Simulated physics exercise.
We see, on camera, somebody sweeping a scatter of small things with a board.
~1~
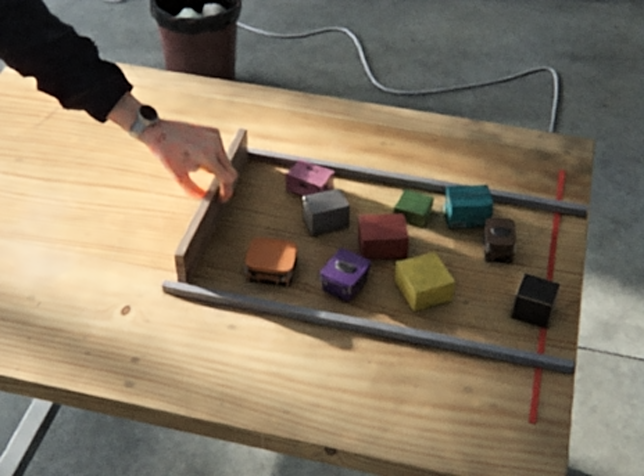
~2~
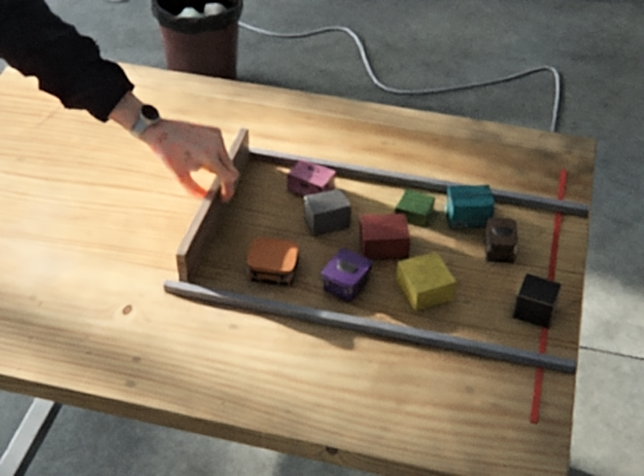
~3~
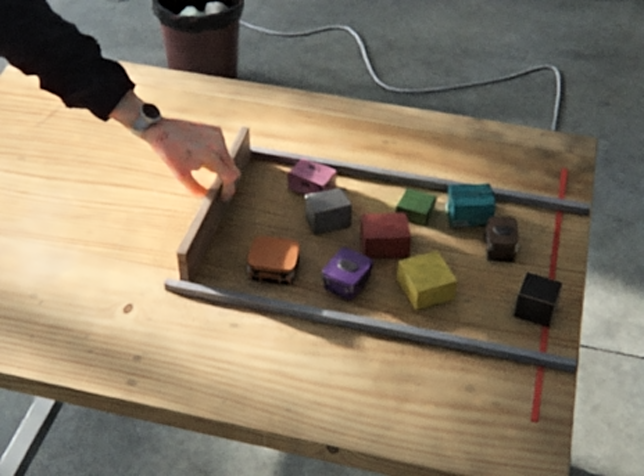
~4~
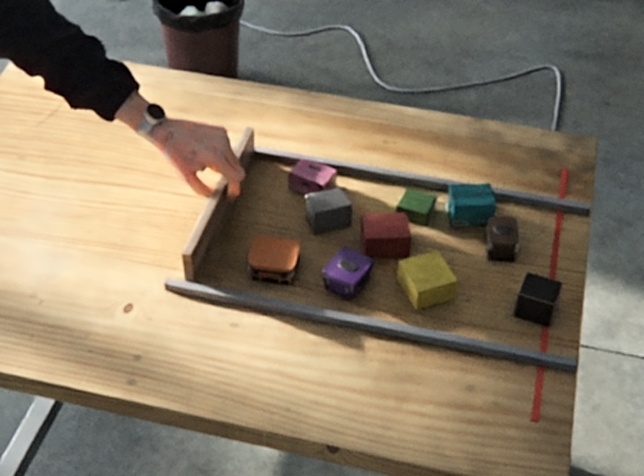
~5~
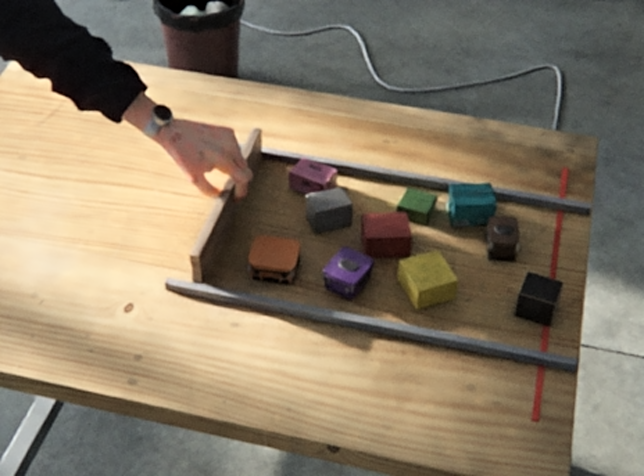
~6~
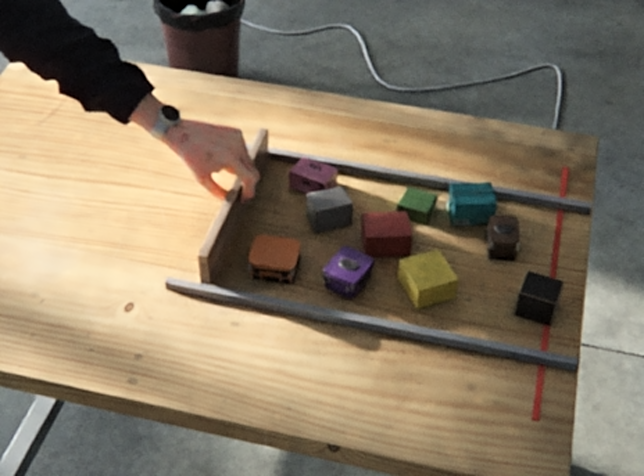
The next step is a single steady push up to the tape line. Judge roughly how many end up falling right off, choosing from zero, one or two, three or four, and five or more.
It is five or more.
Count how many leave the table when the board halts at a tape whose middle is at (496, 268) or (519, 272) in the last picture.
Result, try by try: 3, 3.
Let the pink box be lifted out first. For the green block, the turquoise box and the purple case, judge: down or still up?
Green block - safe, turquoise box - gone, purple case - gone.
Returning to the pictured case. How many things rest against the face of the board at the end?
4 end up touching it.
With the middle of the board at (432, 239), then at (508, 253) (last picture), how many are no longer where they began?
Counting first: 10, next 10.
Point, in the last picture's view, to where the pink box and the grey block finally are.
They come to rest around (583, 222) and (578, 259).
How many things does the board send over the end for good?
That totals 6.
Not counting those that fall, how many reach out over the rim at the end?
The number overhanging is 4.
Early on, none off yet; black block at rest near (539, 298); brown case at rest near (503, 238); turquoise box at rest near (472, 204).
A while later, none off yet; black block travelled about its own width near (594, 308); brown case travelled about its own width near (527, 247); turquoise box travelled well along near (559, 219).
Finally, the number that fall off is five or more; lost, purple case, green block, yellow block, turquoise box, brown case and black block.
